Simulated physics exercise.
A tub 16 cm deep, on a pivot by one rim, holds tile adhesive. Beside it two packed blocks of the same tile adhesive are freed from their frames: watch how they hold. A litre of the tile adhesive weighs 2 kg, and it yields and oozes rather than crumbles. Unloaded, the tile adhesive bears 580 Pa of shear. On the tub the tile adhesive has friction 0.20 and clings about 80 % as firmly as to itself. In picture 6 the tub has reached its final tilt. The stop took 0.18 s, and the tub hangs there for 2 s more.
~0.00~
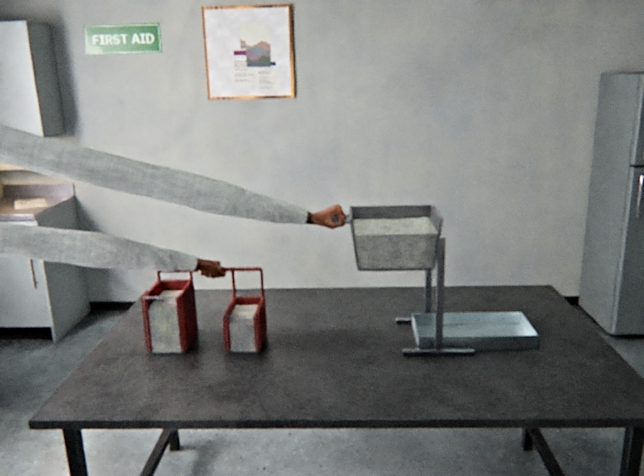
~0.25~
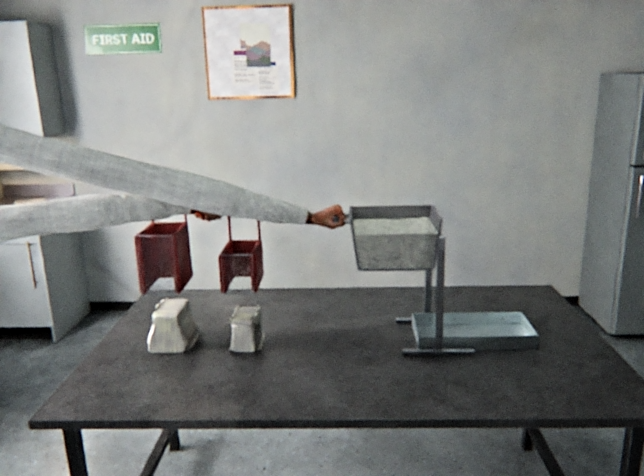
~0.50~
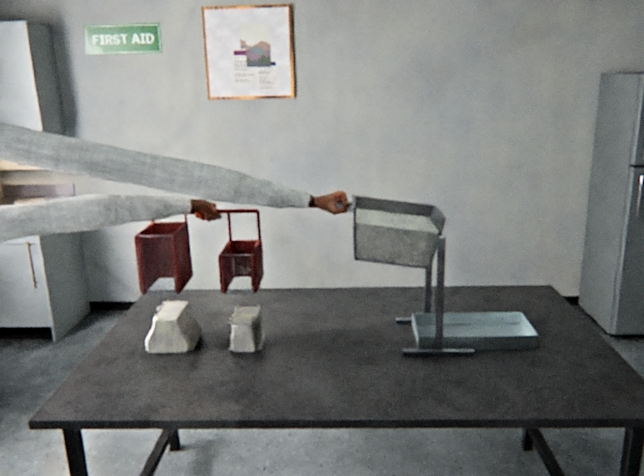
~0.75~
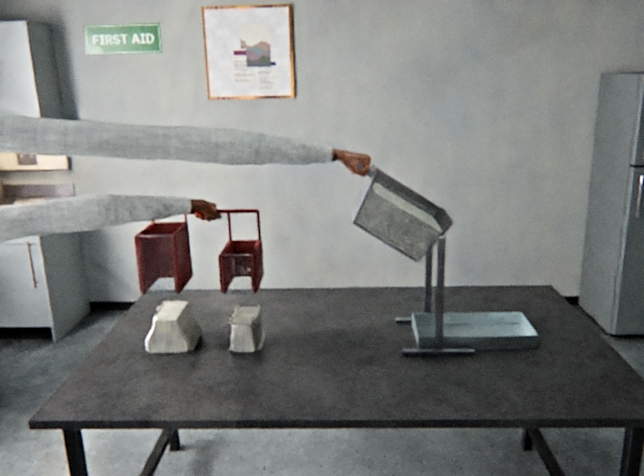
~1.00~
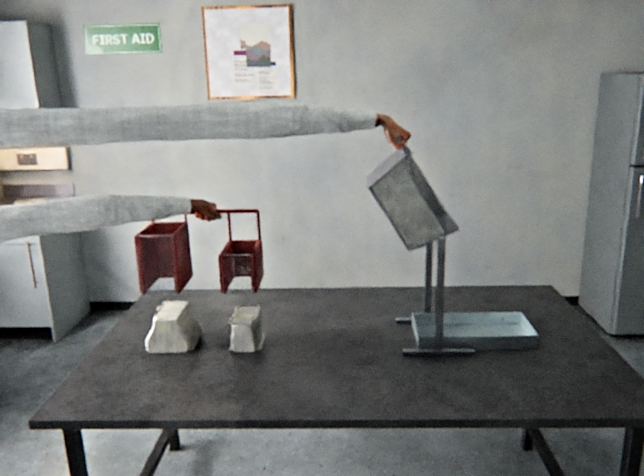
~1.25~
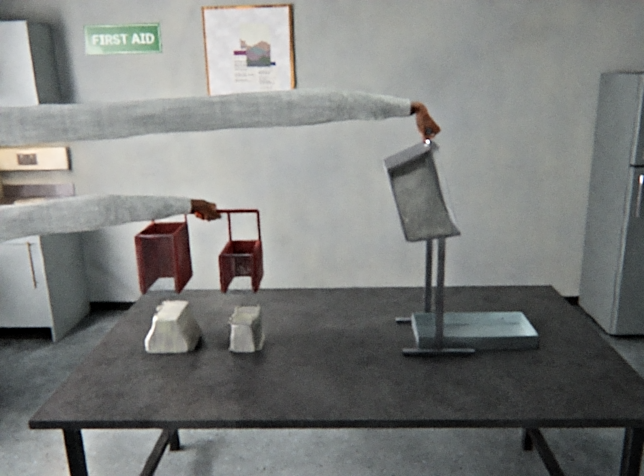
To begin with, one hand holds a grey tub of pale paste while another lifts red casings off two blocks on the table. The left block sags slightly, and then the first hand raises the tub's left side, rotating it steeply rightward above a tray.
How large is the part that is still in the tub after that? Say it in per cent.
Close to 67 per cent.
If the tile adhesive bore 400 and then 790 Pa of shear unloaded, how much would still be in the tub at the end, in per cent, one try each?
In that order: 60 %, 100 %.
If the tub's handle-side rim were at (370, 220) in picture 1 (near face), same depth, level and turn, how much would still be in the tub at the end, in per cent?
In that case some 100 per cent.
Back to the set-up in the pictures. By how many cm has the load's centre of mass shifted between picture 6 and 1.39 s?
Roughly 3 cm.
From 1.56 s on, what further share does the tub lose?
Near 25 %.
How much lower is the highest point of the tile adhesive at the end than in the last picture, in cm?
Some 9 cm.
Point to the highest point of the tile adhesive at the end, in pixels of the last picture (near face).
At about (418, 193).
By 1.39 s, the tub is at 75 degrees and holds 99 %.
By 1.56 s, the tub is at 75 degrees and holds 93 %.
By 1.73 s, the tub is at 75 degrees and holds 87 %.
By 1.90 s, the tub is at 75 degrees and holds 80 %.
By 3.25 s, at the end, the tub is at 75 degrees and holds 67 %.
